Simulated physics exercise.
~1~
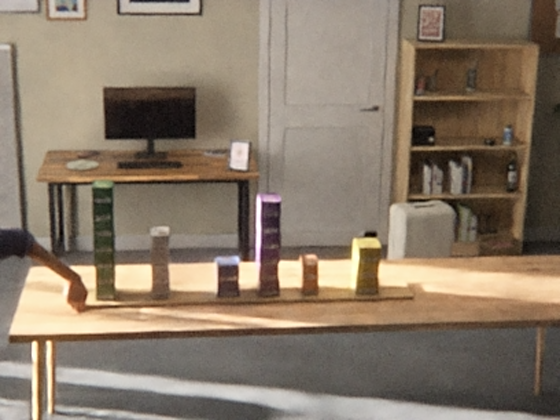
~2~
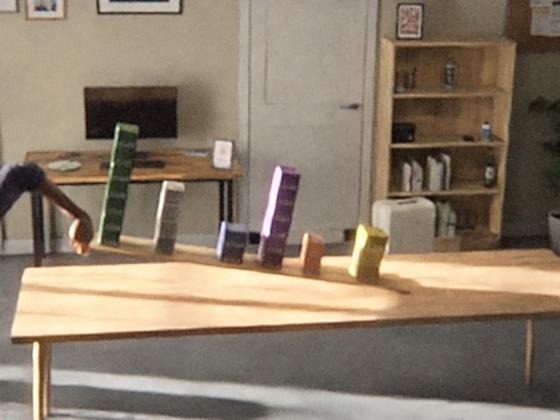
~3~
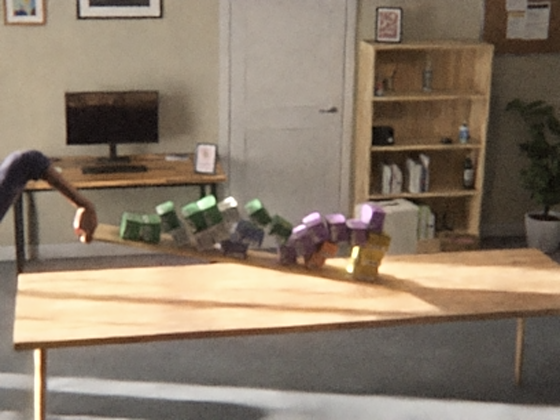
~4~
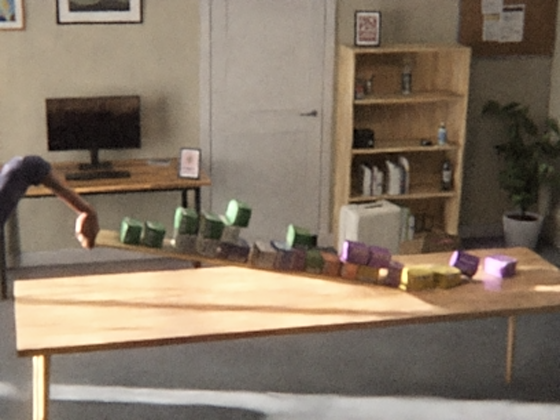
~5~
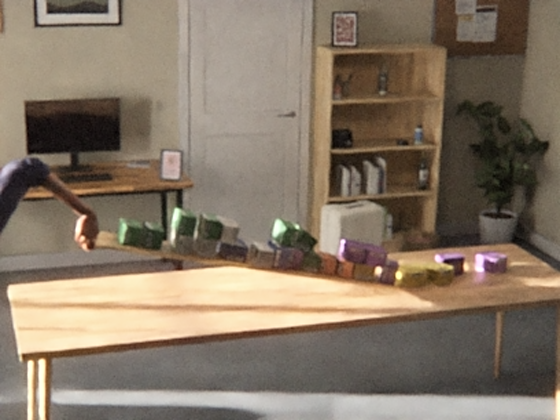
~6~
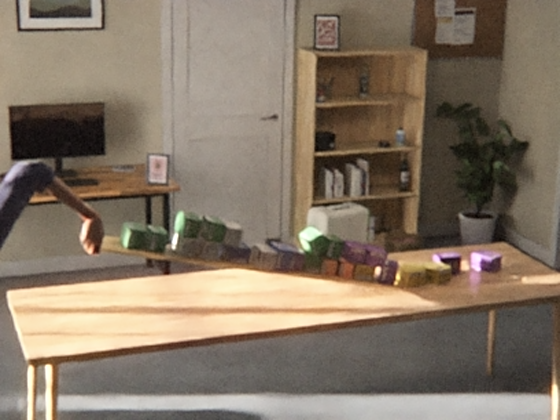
Coloured block stacks toppling rightward as a hand lifts a board's left end, ending strewn along the slope and wooden table.
